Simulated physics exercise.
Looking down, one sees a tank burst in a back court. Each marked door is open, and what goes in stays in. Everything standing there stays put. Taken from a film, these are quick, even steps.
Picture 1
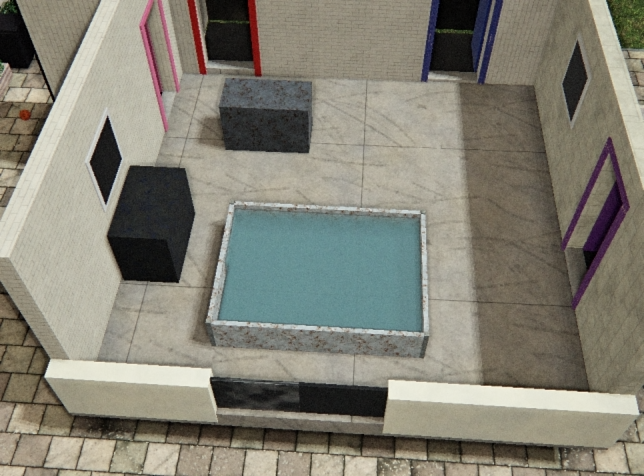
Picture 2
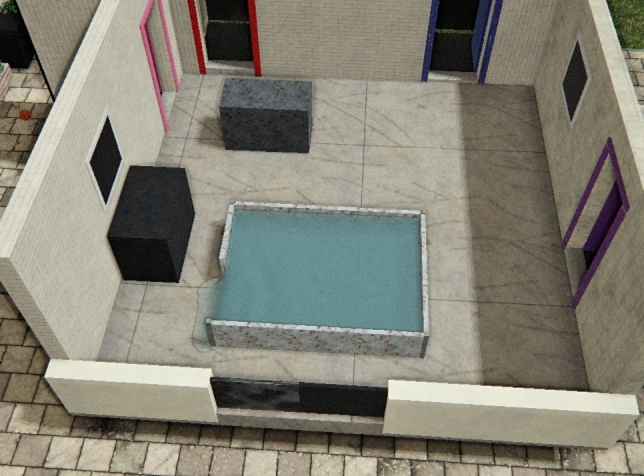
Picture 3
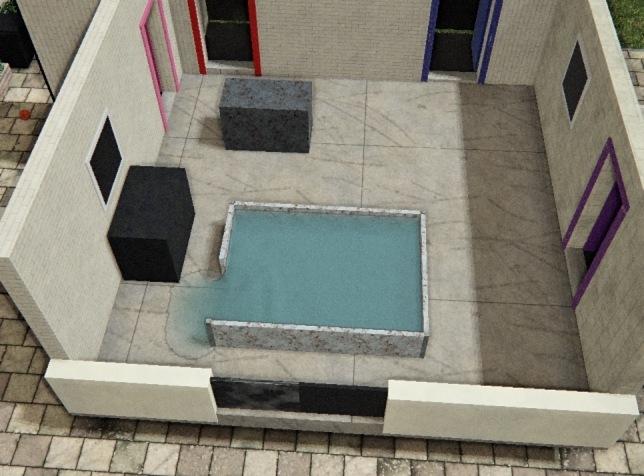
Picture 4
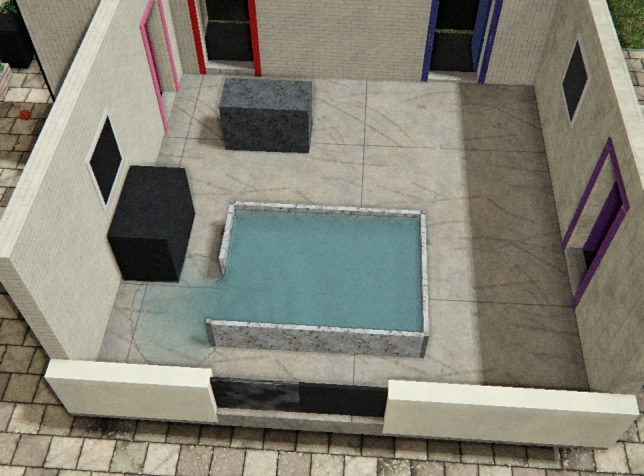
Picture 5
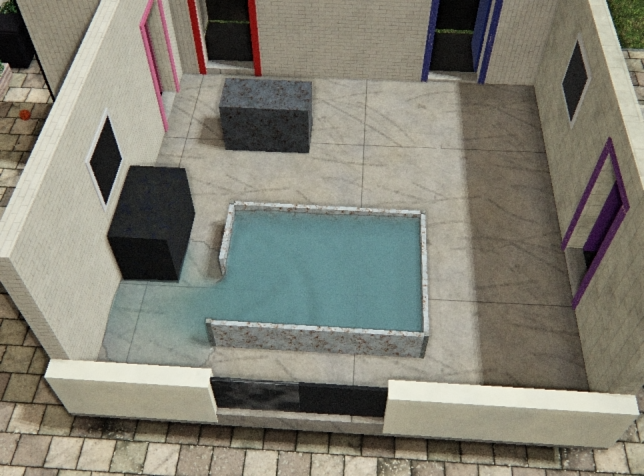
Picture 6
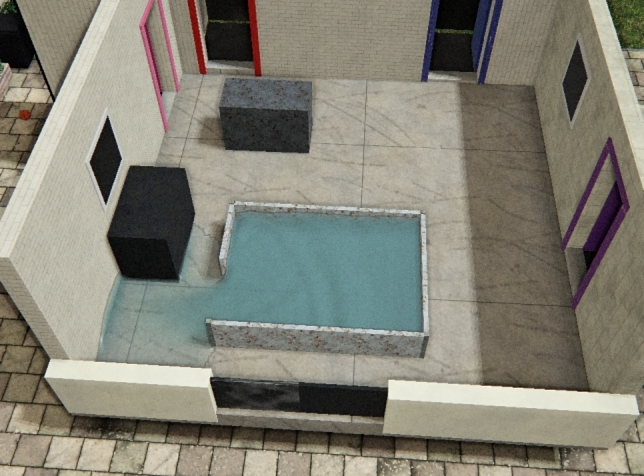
Water pouring from a gap in the left side of a stone tank and spreading leftward across a walled courtyard floor.
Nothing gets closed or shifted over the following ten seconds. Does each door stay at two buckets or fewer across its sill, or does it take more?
Taking them in turn: The blue door stays at two or fewer, the purple door stays at two or fewer, the pink door takes more, the red door stays at two or fewer.
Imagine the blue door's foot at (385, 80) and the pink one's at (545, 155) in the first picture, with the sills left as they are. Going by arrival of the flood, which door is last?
I'd say the blue-painted one is reached last.
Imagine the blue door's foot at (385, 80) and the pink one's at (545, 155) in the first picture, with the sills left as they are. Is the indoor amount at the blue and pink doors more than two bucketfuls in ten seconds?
I'd say blue falls short, while pink falls short.
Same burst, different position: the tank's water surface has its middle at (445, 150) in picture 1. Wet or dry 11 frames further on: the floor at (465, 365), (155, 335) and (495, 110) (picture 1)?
The first spot ends up left untouched, the second sodden and the third left untouched.
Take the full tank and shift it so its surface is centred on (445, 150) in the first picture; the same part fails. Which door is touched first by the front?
It would be the pink door.
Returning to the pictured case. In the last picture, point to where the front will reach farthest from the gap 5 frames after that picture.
I'd point to (149, 190).
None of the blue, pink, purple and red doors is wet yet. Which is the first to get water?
It's the pink one.
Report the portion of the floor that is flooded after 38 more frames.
That's roughly 55 per cent.
A moment on, water covers 10 % of the floor; the blue door not reached, the purple door not reached, the pink door not reached, the red door not reached.
Next, water covers 15 % of the floor; the blue door not reached, the purple door not reached, the pink door not reached, the red door not reached.
Then, water covers 30 % of the floor; the blue door not reached, the purple door not reached, the pink door wet at the sill, nothing in, the red door not reached.
Later, water covers 55 % of the floor; the blue door not reached, the purple door wet at the sill, nothing in, the pink door under two buckets in, the red door wet at the sill, nothing in.
In the end, water covers 100 % of the floor; the blue door under two buckets in, the purple door wet at the sill, nothing in, the pink door over two buckets in, the red door wet at the sill, nothing in.
